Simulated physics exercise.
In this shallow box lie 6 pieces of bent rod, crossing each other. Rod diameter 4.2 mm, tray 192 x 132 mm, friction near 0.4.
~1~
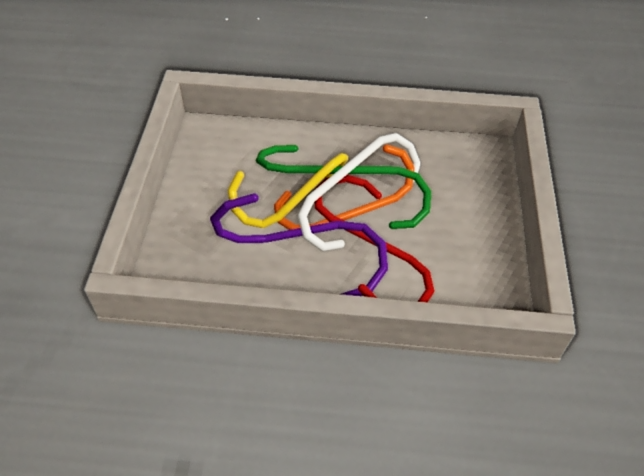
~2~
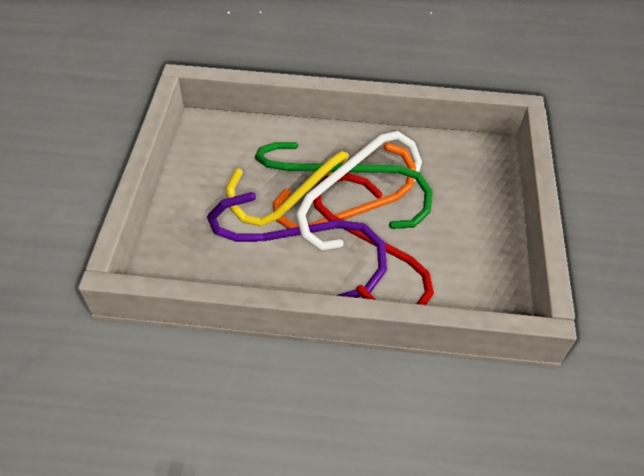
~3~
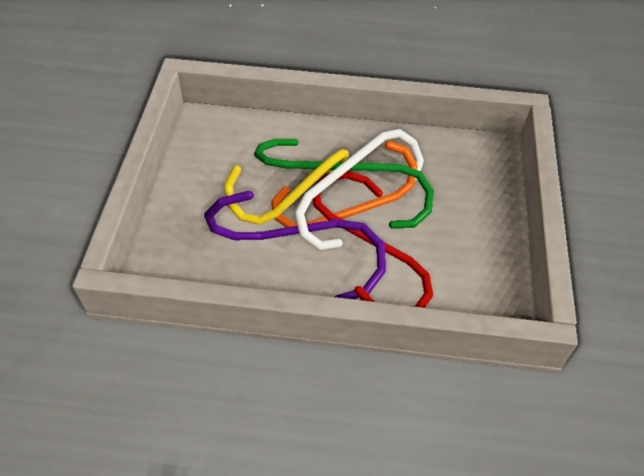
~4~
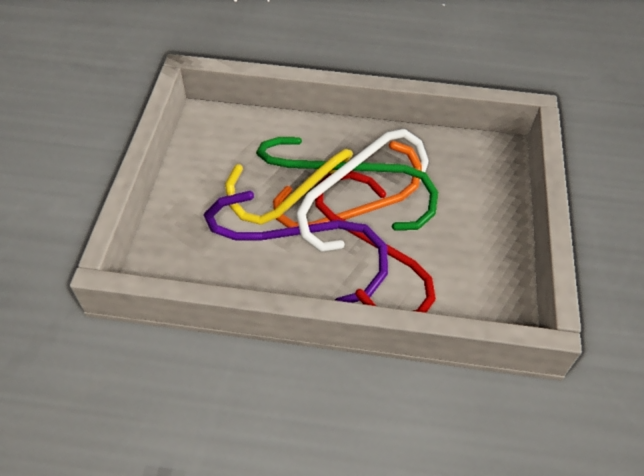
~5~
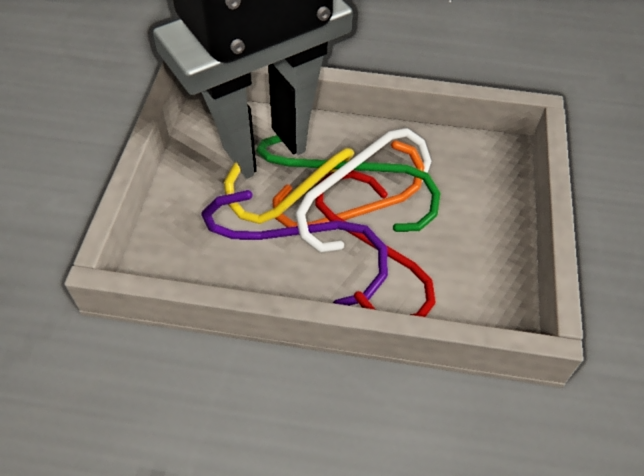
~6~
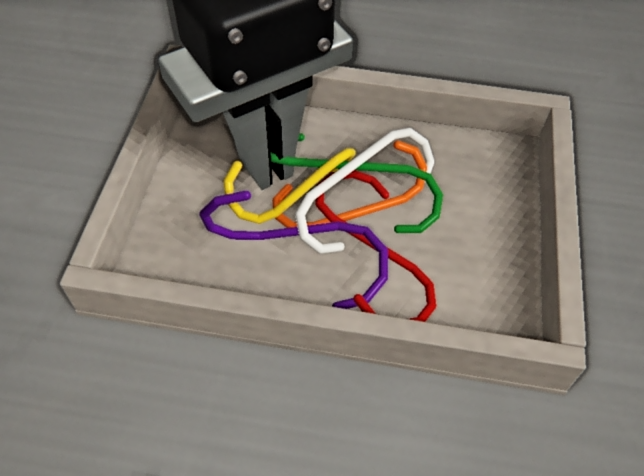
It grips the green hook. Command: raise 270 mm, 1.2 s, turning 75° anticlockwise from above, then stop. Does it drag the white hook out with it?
The white hook hangs on.
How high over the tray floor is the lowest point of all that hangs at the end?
About 120 mm.
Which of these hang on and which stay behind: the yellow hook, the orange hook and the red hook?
Yellow hook hangs on, orange hook down, red hook hangs on.
Then, 0.36 s into the lift, lowest point more than 20 mm over the tray floor, green hook 58 mm.
Then, 0.66 s into the lift, lowest point more than 20 mm over the tray floor, green hook 158 mm, yellow hook 116 mm, white hook 92 mm.
Then, 1.20 s into the lift, lowest point more than 20 mm over the tray floor, green hook 272 mm, yellow hook 228 mm, white hook 205 mm, purple hook 129 mm, red hook 124 mm.
At rest, hanging green hook 272 mm, yellow hook 228 mm, white hook 205 mm, purple hook 128 mm, red hook 125 mm; the other 1 are down.
